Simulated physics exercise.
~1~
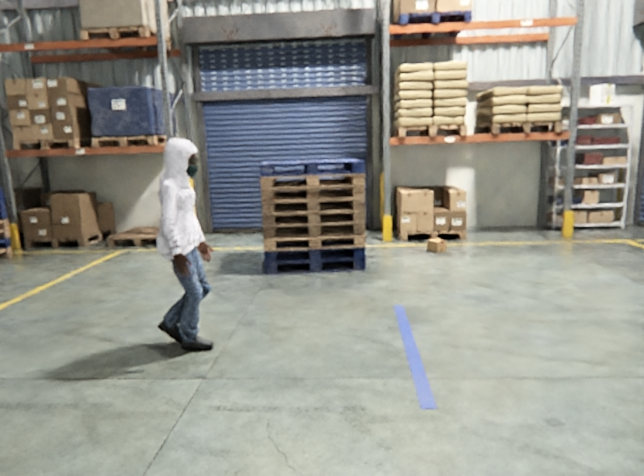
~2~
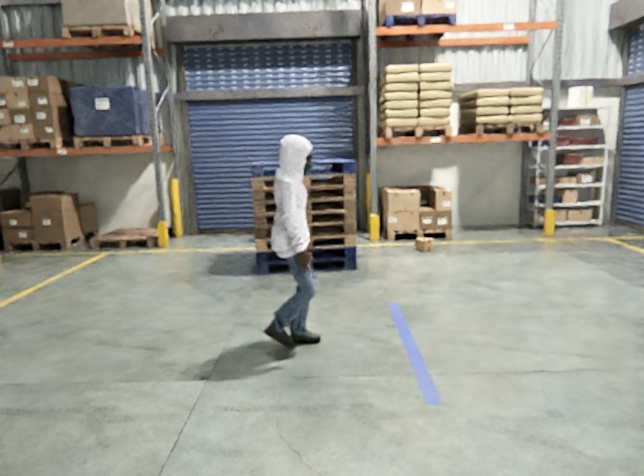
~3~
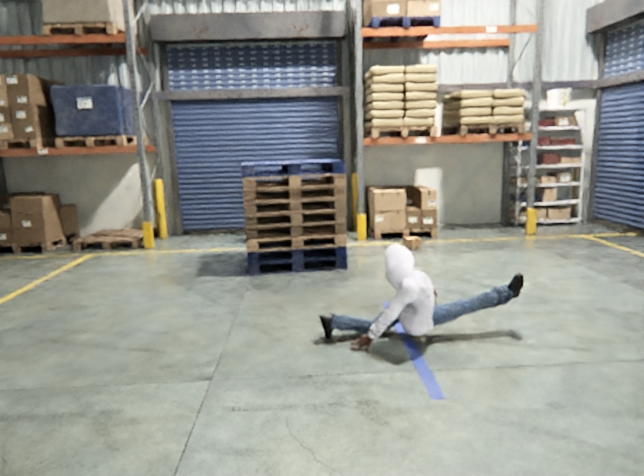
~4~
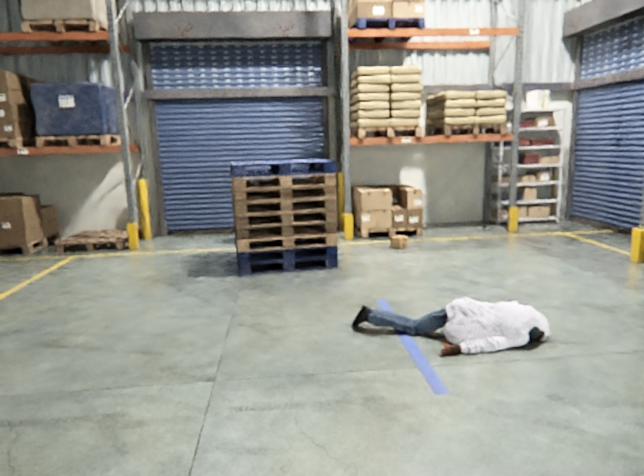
In a warehouse, a person in a white hooded top walking right, dropping to the floor and ending lying across blue tape.
